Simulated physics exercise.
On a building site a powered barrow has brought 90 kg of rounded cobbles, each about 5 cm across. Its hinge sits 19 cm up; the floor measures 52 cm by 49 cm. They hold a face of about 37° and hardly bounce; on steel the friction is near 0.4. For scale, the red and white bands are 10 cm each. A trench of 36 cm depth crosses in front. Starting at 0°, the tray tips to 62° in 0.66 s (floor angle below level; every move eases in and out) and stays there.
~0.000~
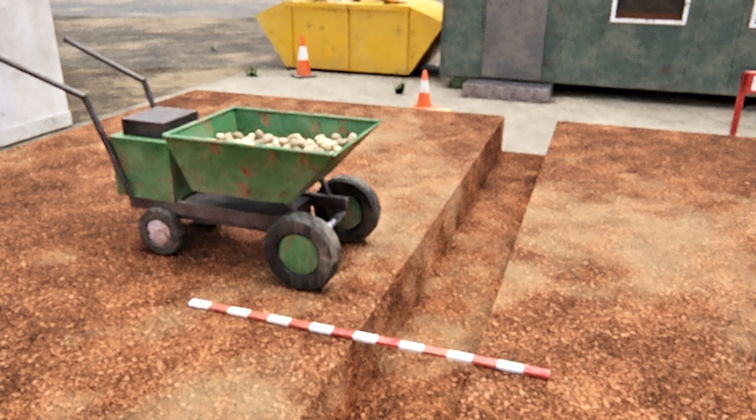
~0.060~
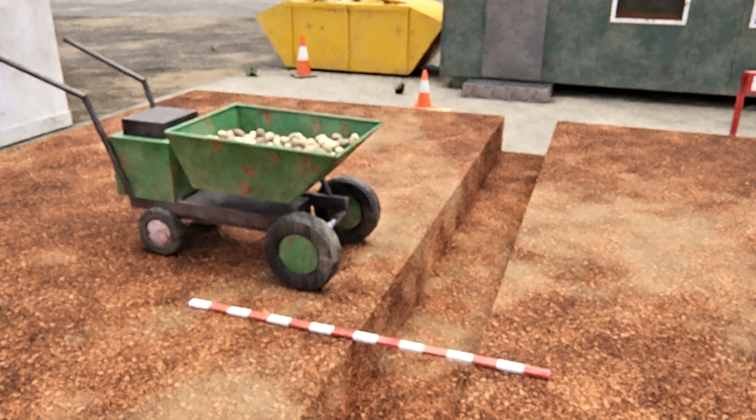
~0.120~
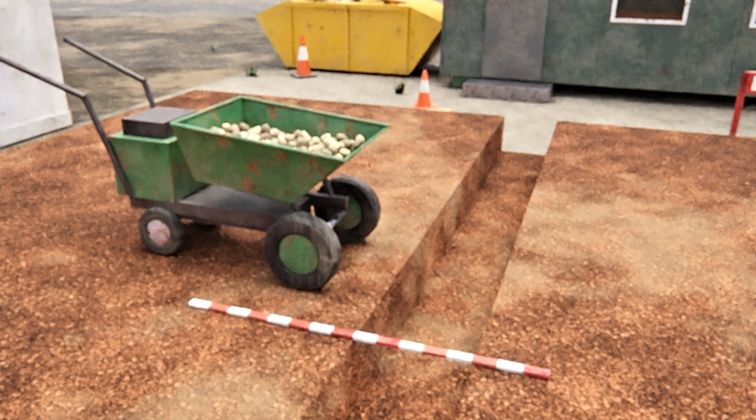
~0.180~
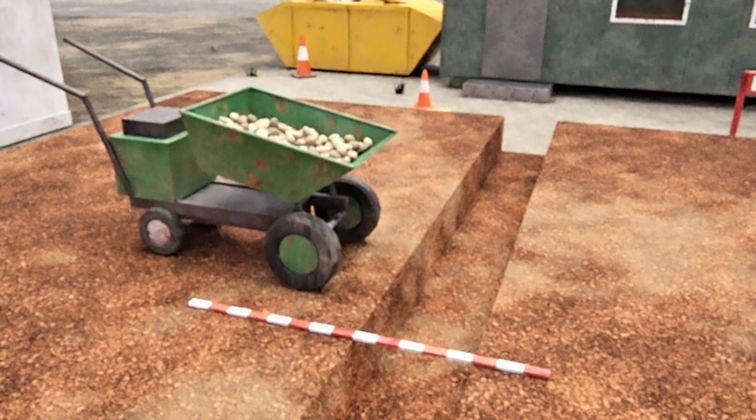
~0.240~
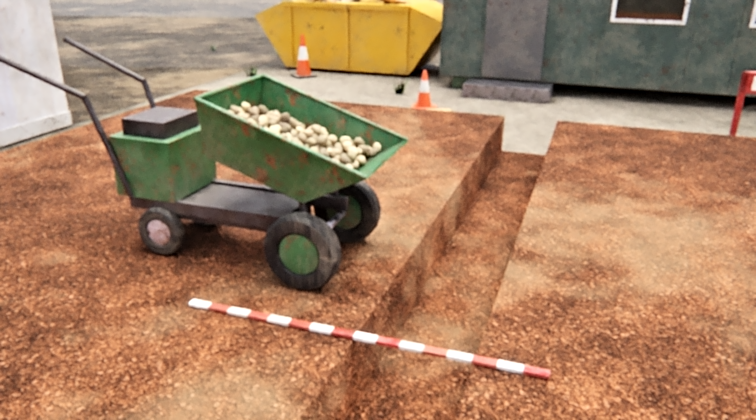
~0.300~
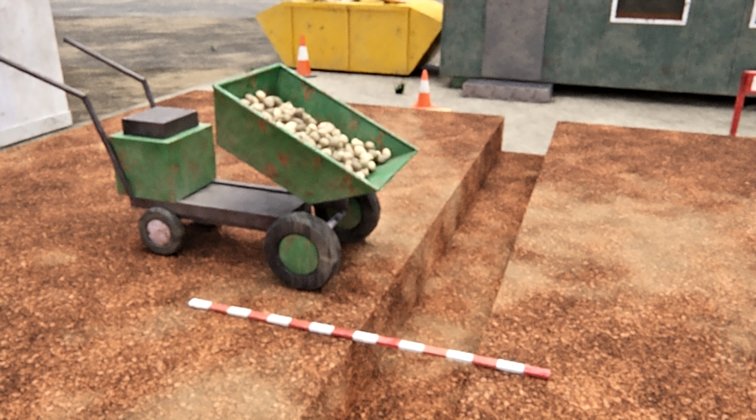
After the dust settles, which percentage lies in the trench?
Roughly 84 per cent ends in the trench.
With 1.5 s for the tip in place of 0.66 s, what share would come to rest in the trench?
In that case some 100 per cent.
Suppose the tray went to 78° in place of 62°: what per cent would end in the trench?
It would be near 90 per cent.
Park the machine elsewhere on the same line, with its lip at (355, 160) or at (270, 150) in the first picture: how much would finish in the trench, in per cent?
About 65 and 90 per cent.
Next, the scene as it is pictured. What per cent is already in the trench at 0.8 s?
Some 10 per cent.
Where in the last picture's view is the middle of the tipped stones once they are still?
Their middle is at about (466, 338).
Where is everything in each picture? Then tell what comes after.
Lip at (333, 155), floor tilted 0°, highest stones at (292, 141), in the first frame.
Lip at (336, 157), floor tilted 1°, highest stones at (286, 140); the stones move at 0.3 m/s on average, in the second frame.
Lip at (343, 161), floor tilted 5°, highest stones at (266, 133); the stones move at 0.7 m/s on average, in the third frame.
The tray is at 11°, its lip at (354, 168); the top of the load is at (251, 123); the stones move at 0.9 m/s on average, in the fourth frame.
The tray is at 19°, its lip at (366, 178); the top of the load is at (253, 113); the stones move at 1.1 m/s on average, in the fifth frame.
Lip at (378, 191), floor tilted 27°, highest stones at (267, 103); the stones move at 1.2 m/s on average, in the sixth frame.
After 0.5 s the floor is at 53°; 100 % in the tray; the foremost stones are at (395, 205).
After 0.8 s the floor is at 62°; 91 % in the tray, 9 % in the trench; the foremost stones are at (463, 240).
After 1.1 s the floor is at 62°; 35 % in the tray, 49 % in the trench, 15 % past the trench; the foremost stones are at (579, 316).
After 3.1 s the floor is at 62°; 0 % in the tray, 84 % in the trench, 16 % past the trench; the foremost stones are at (700, 310).
